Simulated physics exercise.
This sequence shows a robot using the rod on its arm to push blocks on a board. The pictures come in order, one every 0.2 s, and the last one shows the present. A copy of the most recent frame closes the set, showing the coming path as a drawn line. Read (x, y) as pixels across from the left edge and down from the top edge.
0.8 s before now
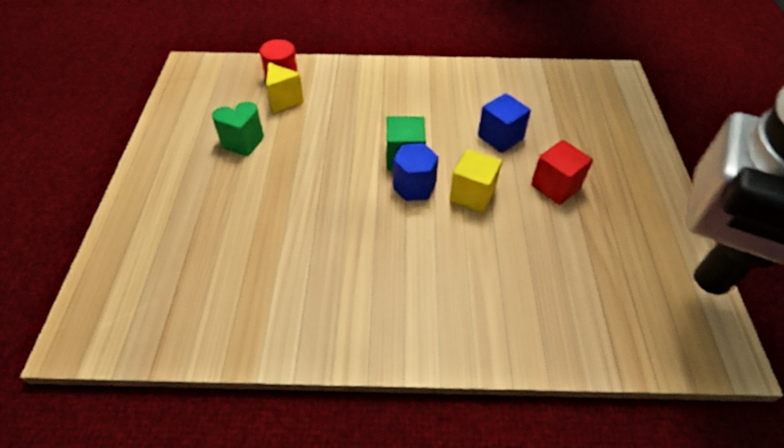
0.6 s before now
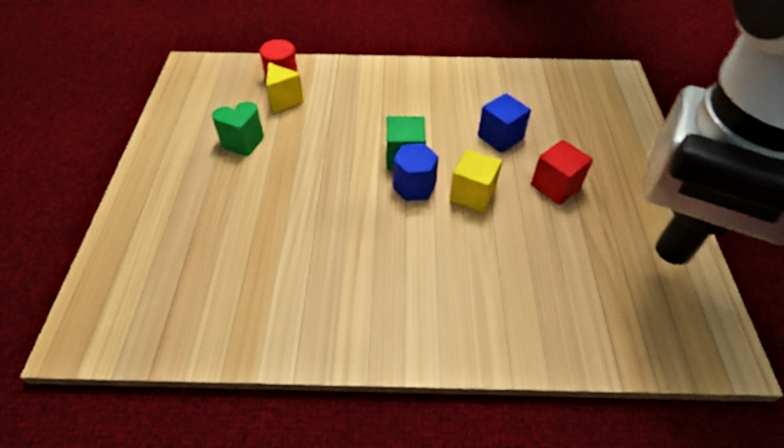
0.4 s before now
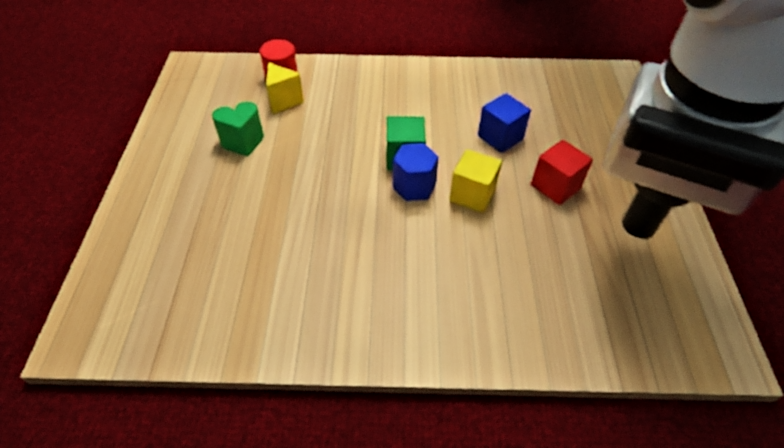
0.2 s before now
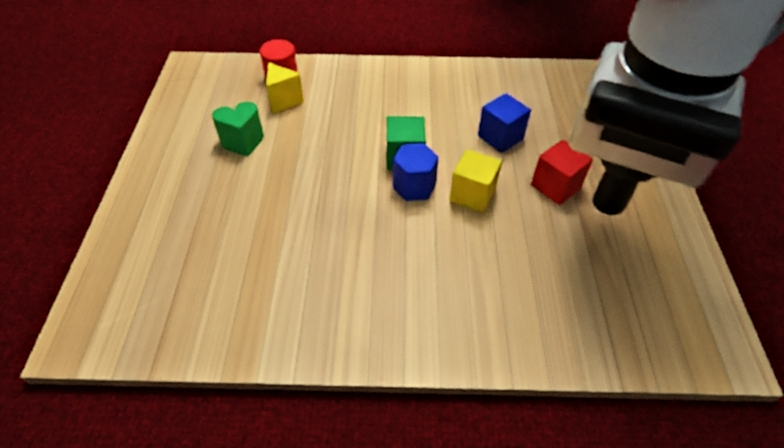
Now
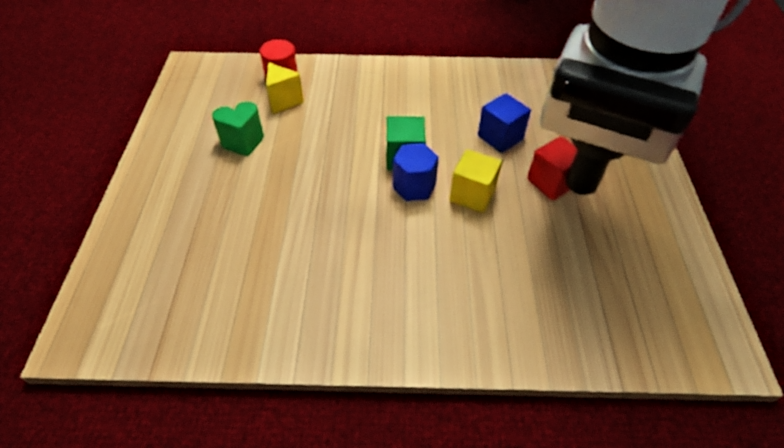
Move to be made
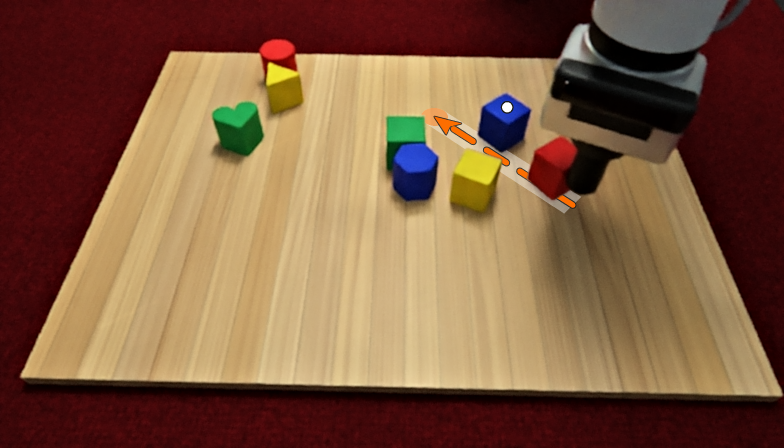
A robot arm with a dark rod moves in from the right edge of a wooden board, passing over the bare wood up and to the left toward a red cube. The rod reaches the cube and nudges it slightly left, while the other colored blocks stay still.
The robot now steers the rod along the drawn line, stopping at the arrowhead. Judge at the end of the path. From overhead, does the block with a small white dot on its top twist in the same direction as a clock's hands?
It seems not.
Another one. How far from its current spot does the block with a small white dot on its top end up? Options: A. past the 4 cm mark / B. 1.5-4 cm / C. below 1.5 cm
B.
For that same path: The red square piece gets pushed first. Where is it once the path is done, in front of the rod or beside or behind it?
It is gone from the front.
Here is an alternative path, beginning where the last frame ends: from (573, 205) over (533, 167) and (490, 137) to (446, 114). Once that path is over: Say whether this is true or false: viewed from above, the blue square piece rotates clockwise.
That claim is true.
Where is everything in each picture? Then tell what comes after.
In the first picture, rod's lower end (712, 280); yellow square piece (478, 166); blue square piece (507, 107); red square piece (567, 157).
In the second picture, rod (673, 251); blocks still.
In the third picture, rod (639, 226); blocks still.
In the fourth picture, rod (608, 204); blocks still.
In the fifth picture, rod (582, 184); yellow square piece (478, 166); blue square piece (507, 107); red square piece (562, 153).
Drawn move, from (573, 205) directly to (435, 117); the dot is on the blue square piece.
What follows on the original path. One third of the way, rod (527, 150); blue square piece (500, 98), turned 20° anticlockwise; red square piece (530, 120), turned 60° clockwise.
Two thirds of the way, rod (480, 121); blue square piece (497, 94), turned 25° anticlockwise; red square piece (528, 114), turned 75° clockwise.
At the end, rod (437, 95); yellow square piece still; blue square piece (497, 94), turned 20° anticlockwise; red square piece (528, 114), turned 75° clockwise.
